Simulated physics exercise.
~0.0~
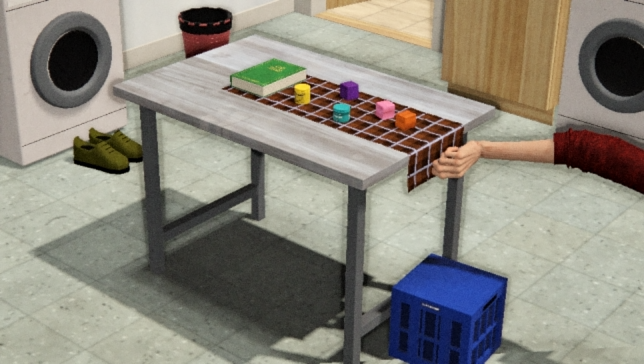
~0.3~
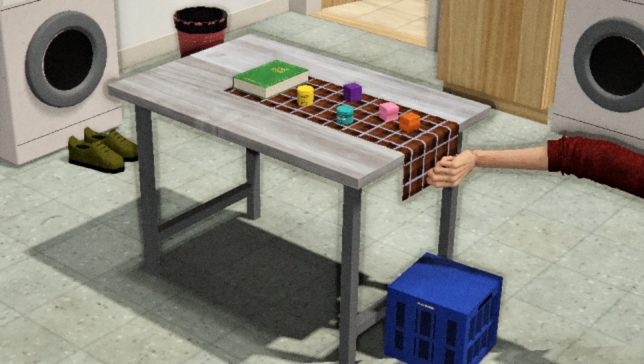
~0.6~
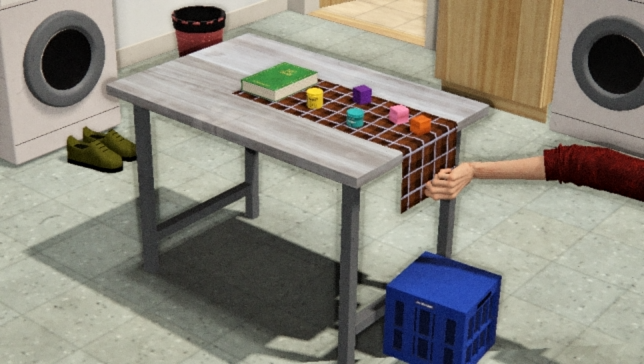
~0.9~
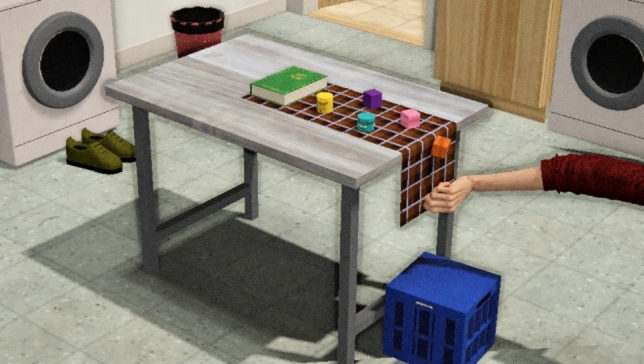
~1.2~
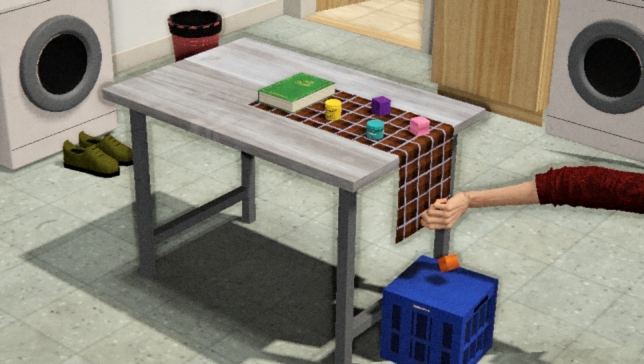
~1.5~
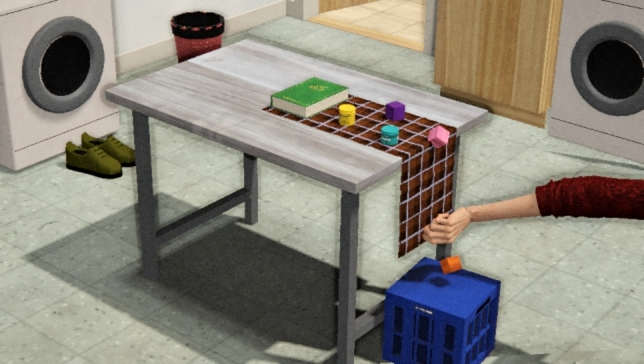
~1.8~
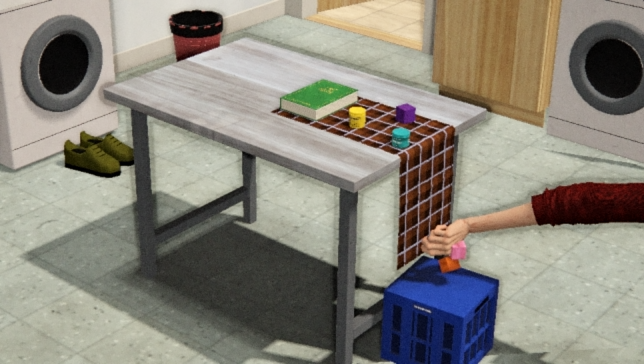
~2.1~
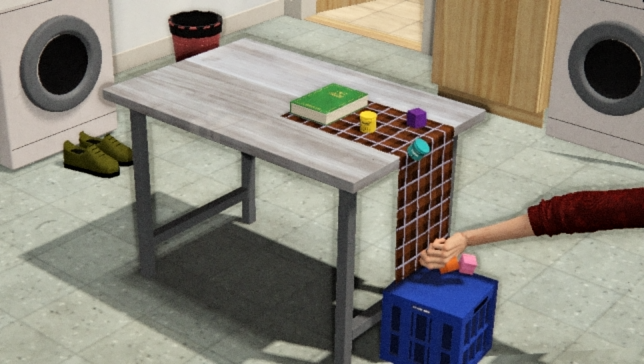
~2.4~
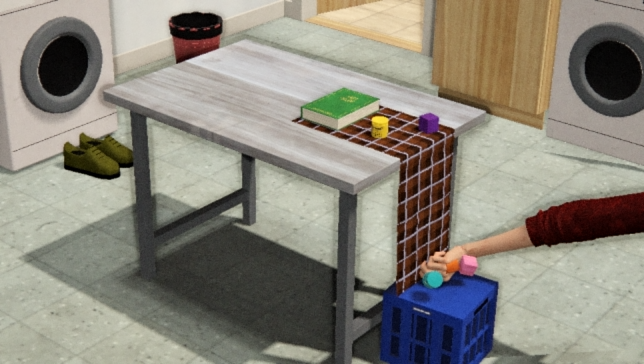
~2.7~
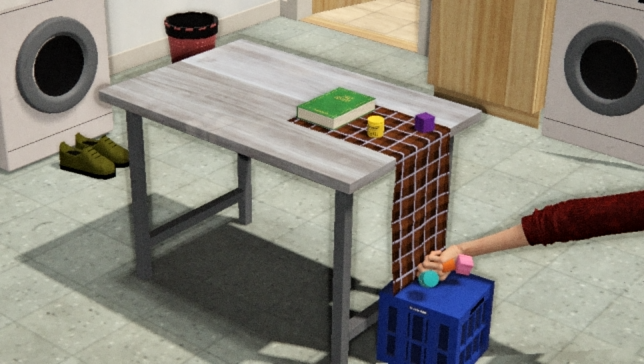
A hand pulled a brown checked tablecloth down over the right end of a table, and an orange cube, a pink cube and a turquoise pot dropped onto the blue crate below, leaving the book, yellow pot and purple cube on top.
